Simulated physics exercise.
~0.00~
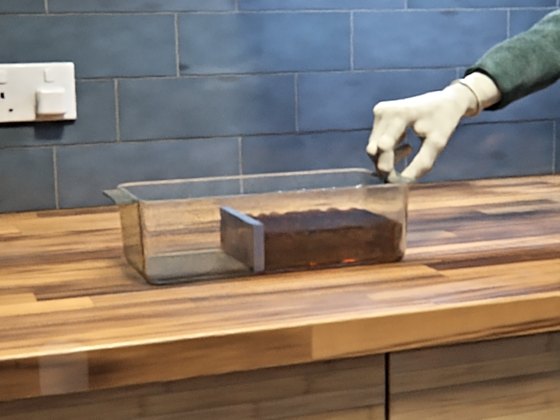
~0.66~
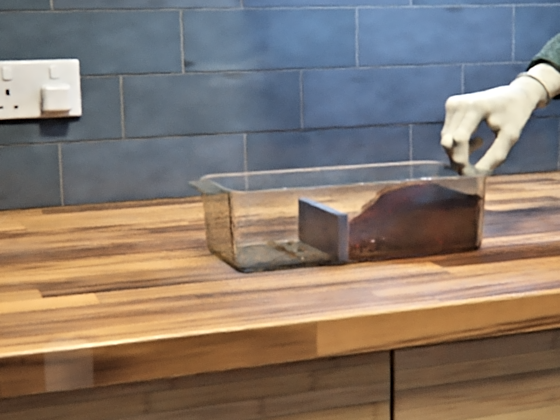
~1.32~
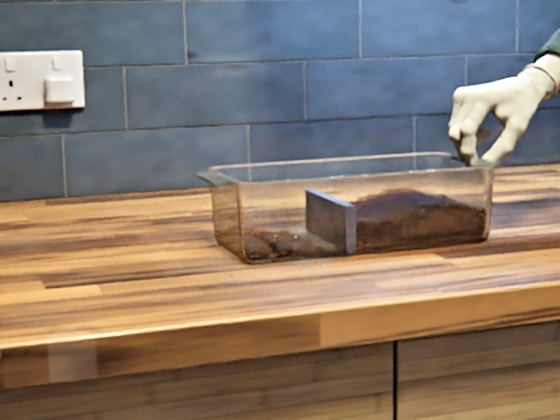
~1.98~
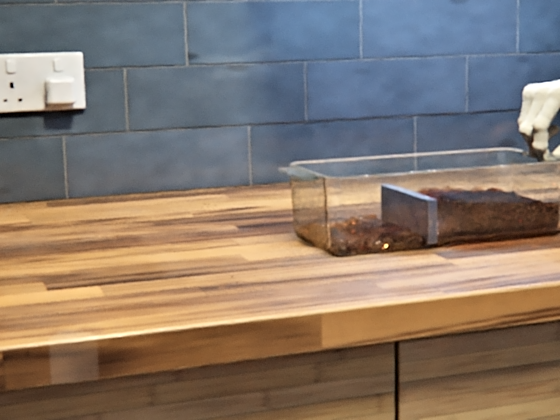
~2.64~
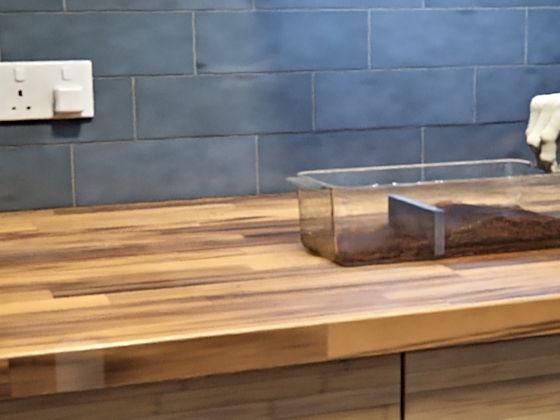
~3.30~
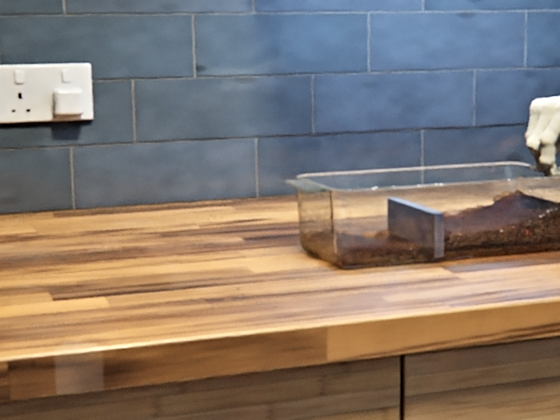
A pale-gloved hand pulled a clear, open box of dark brown liquid to the right along a wooden counter in stages, and the liquid heaped up and slopped past the grey divider, leaving some on the left side as the box came to rest.
